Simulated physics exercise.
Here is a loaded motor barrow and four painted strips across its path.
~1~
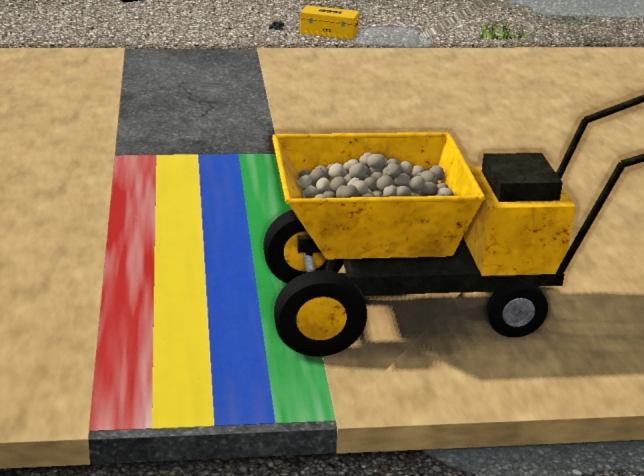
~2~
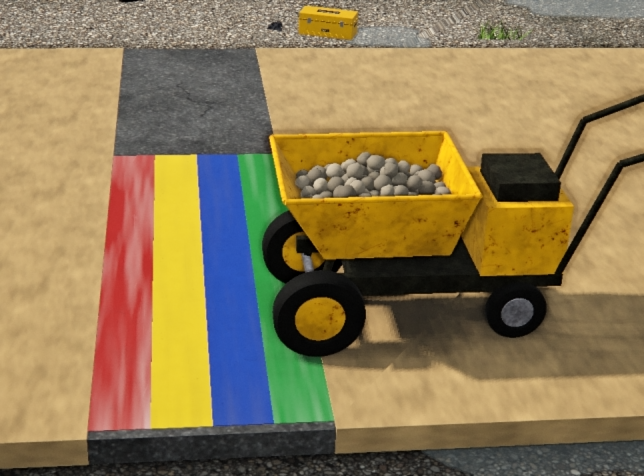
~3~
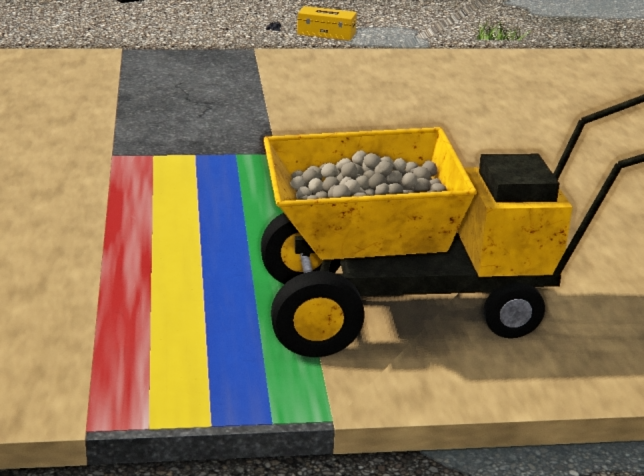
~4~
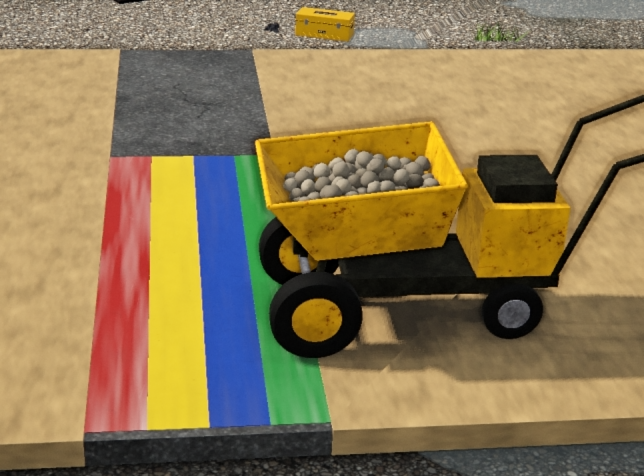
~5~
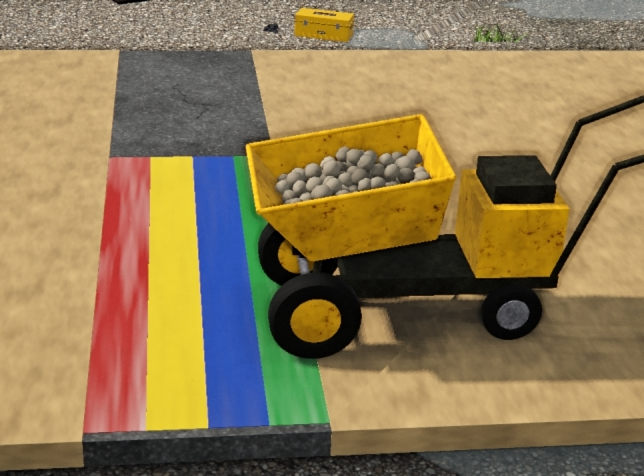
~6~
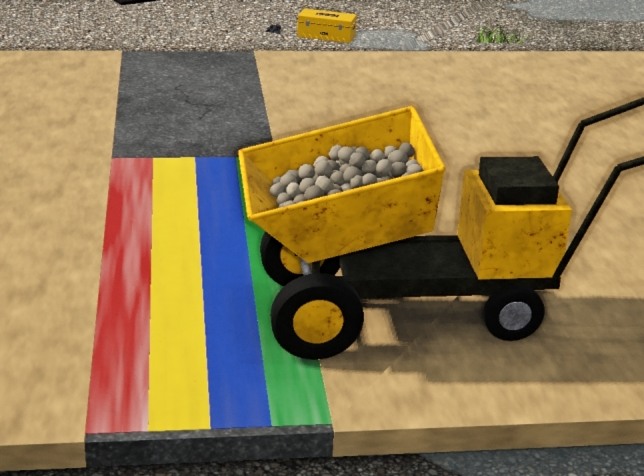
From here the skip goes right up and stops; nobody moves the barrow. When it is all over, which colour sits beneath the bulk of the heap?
The bulk sits over the red colour.
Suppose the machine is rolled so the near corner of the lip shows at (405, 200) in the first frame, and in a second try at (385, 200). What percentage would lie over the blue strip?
Around 30 and 40 per cent respectively.
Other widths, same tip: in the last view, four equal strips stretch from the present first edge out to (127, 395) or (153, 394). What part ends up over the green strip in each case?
Shares: About 0 per cent; about 0 per cent.
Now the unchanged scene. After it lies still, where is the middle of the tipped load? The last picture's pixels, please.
Resting centre, last frame: Roughly (118, 317).
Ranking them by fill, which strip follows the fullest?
Yellow is second.
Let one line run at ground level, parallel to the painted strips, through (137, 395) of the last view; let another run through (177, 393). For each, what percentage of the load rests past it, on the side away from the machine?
Close to 60 and 90 per cent respectively.
Soon, skip tipped steeply; all in the skip.
A while on, skip tipped right over; most in the skip; a small part over the yellow strip; a small part over the red strip.
Towards the end, skip tipped right over; about a quarter in the skip; a small part over the yellow strip; about a third over the red strip; about a quarter off the paint.
Finally, skip tipped right over; a small part in the skip; none over the green strip; none over the blue strip; about a quarter over the yellow strip; about a third over the red strip; about a quarter off the paint.
